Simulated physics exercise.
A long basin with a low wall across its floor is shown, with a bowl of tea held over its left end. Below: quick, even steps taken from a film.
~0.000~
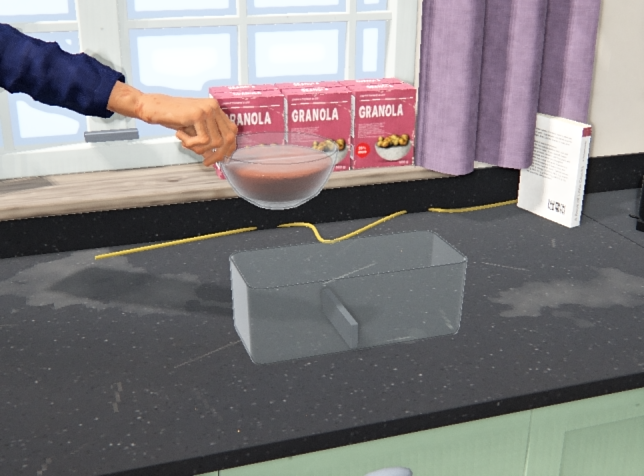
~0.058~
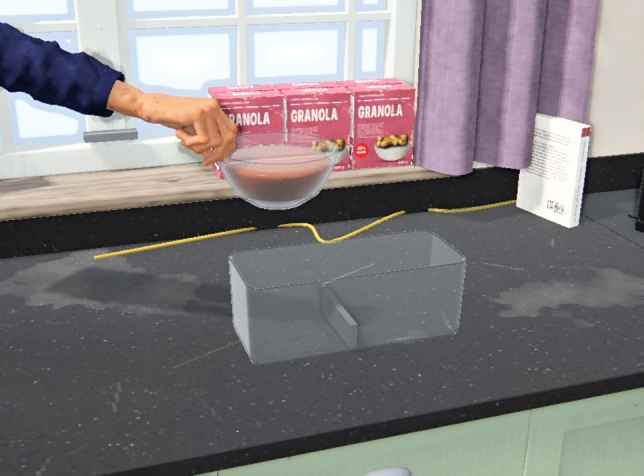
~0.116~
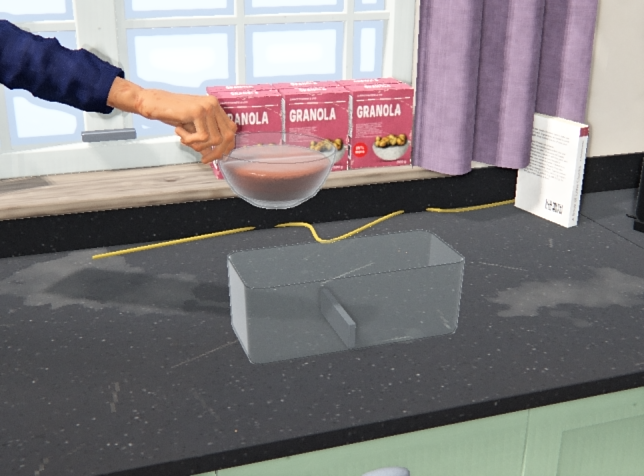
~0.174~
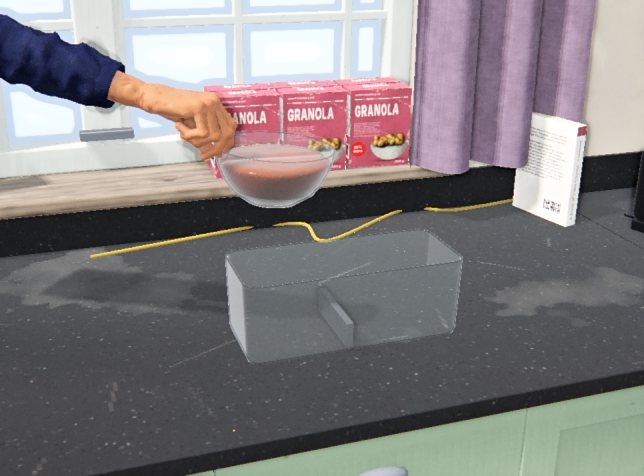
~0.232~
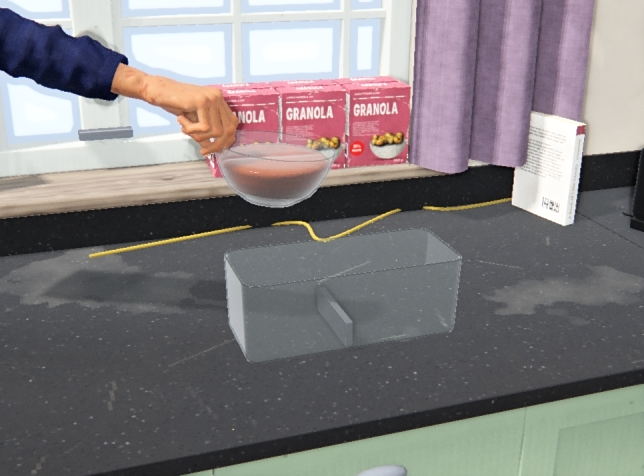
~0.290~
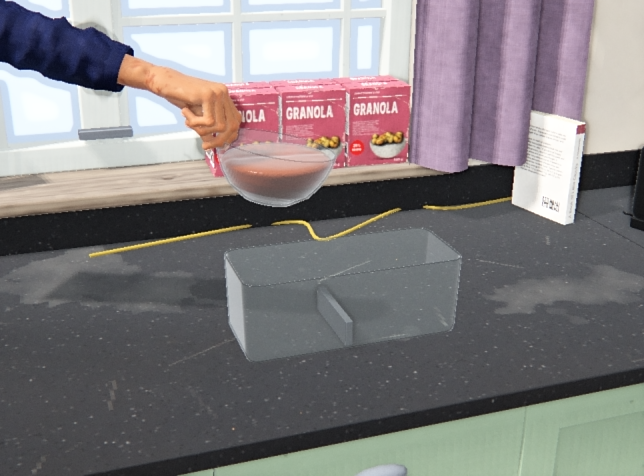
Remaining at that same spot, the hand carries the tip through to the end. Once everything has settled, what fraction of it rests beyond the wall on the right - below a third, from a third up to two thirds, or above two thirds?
I'd put the amount right of the wall over the two-thirds mark.
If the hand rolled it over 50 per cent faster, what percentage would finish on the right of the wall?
Roughly 75 per cent ends up there.
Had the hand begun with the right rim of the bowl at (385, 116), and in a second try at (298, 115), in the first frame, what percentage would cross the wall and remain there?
About 80 % the first time, about 60 % the second.
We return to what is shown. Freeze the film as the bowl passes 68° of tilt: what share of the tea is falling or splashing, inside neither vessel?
It's close to 35 %.
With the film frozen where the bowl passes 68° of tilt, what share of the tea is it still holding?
Roughly 40 in a hundred.
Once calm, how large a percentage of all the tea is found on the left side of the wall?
Around 20 percent.
A moment on, the bowl is tipped part way and 39 per cent is still to pour, 0 is left of the wall and 27 right of it.
Next, the bowl is tipped right over and 0 per cent is still to pour, 13 is left of the wall and 85 right of it.
Then the bowl is tipped right over and 0 per cent is still to pour, 17 is left of the wall and 82 right of it.
Later the bowl is tipped right over and 0 per cent is still to pour, 18 is left of the wall and 81 right of it.
Finally, 19 per cent lies left of the wall, 80 right of it and 1 outside.
